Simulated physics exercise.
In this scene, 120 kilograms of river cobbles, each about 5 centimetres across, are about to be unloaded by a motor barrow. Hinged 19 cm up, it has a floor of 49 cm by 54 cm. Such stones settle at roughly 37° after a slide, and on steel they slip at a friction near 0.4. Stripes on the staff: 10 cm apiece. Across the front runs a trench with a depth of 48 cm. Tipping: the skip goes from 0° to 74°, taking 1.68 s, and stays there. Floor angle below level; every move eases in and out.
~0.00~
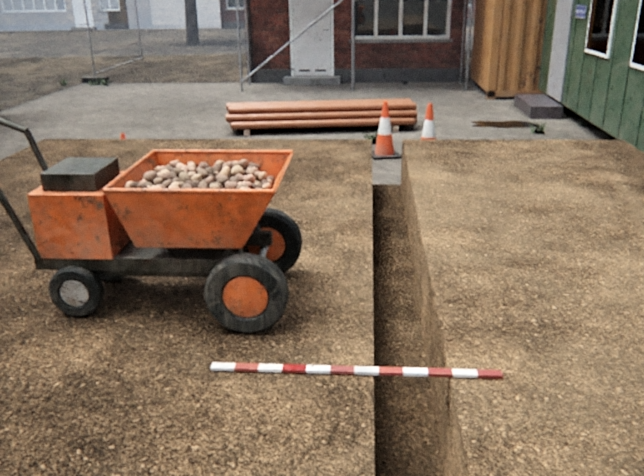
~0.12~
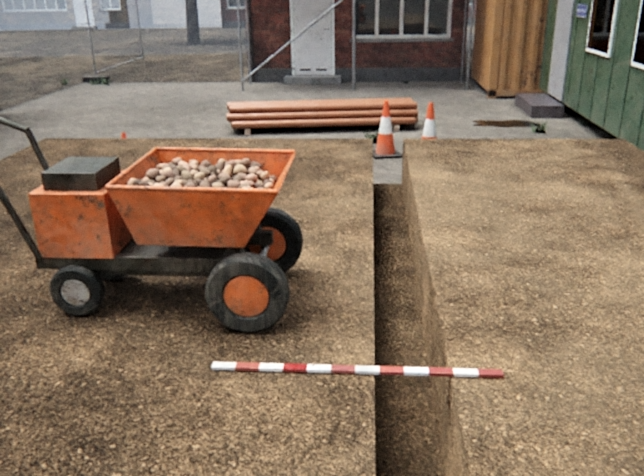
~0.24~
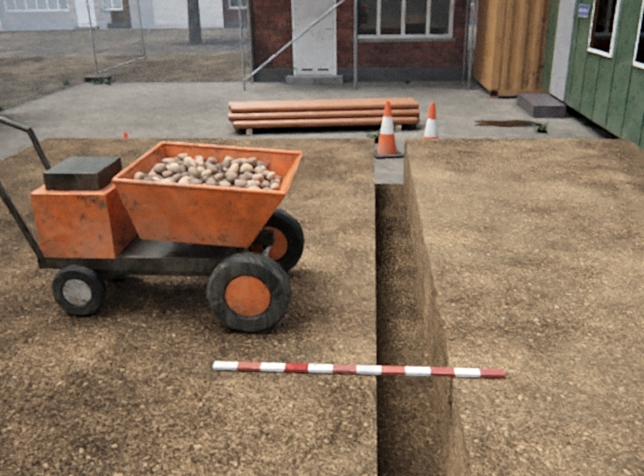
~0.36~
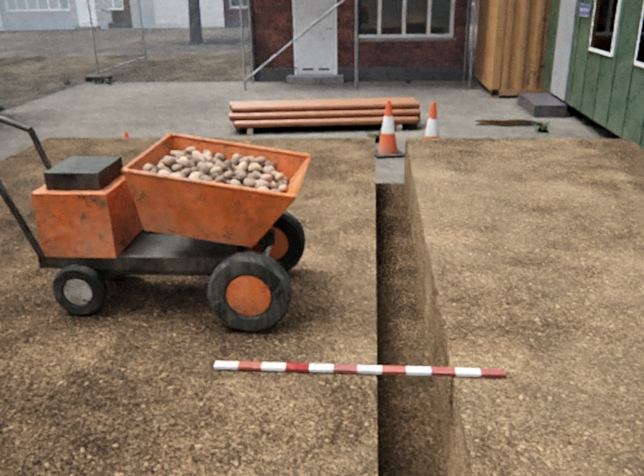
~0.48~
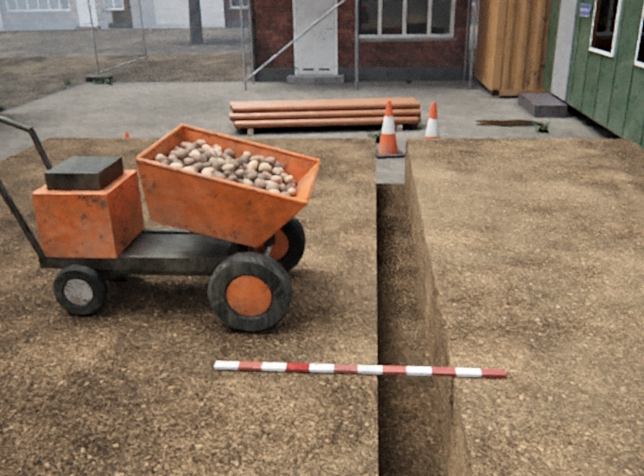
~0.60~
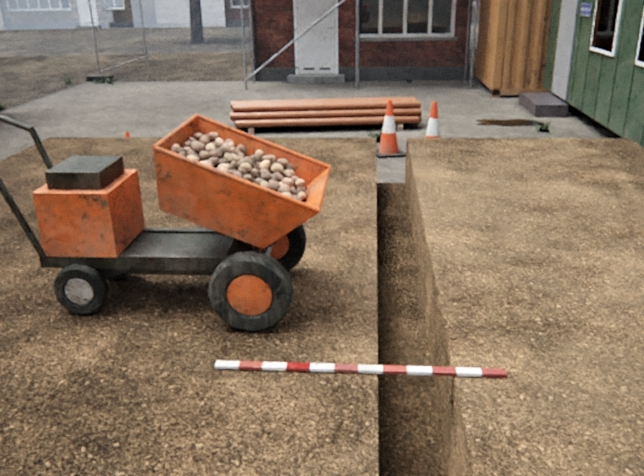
Orange skip of rounded stones on a motor barrow tilting gradually forward to the right beside a narrow trench.
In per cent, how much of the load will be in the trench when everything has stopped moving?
Around 99 per cent of it.
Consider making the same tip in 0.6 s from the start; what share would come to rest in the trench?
I'd put it at some 90 in a hundred.
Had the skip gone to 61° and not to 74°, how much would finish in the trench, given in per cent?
Share in trench: Approx. 45%.
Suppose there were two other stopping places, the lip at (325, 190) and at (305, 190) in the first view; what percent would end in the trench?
Near 60 and near 80 percent.
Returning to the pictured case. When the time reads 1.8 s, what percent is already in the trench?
Around 45 per cent of it.
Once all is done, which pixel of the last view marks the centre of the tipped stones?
I'd point to around (407, 366).
After 1.3 s the floor is at 62°; 100 % in the skip; the foremost stones are at (371, 250).
After 1.8 s the floor is at 74°; 56 % in the skip, 1 % short of the trench, 43 % in the trench, 1 % past the trench; the foremost stones are at (438, 293).
After 2.1 s the floor is at 74°; 29 % in the skip, 1 % short of the trench, 69 % in the trench, 1 % past the trench; the foremost stones are at (462, 286).
After 4.1 s the floor is at 74°; 0 % in the skip, 99 % in the trench, 1 % past the trench; the foremost stones are at (475, 287).
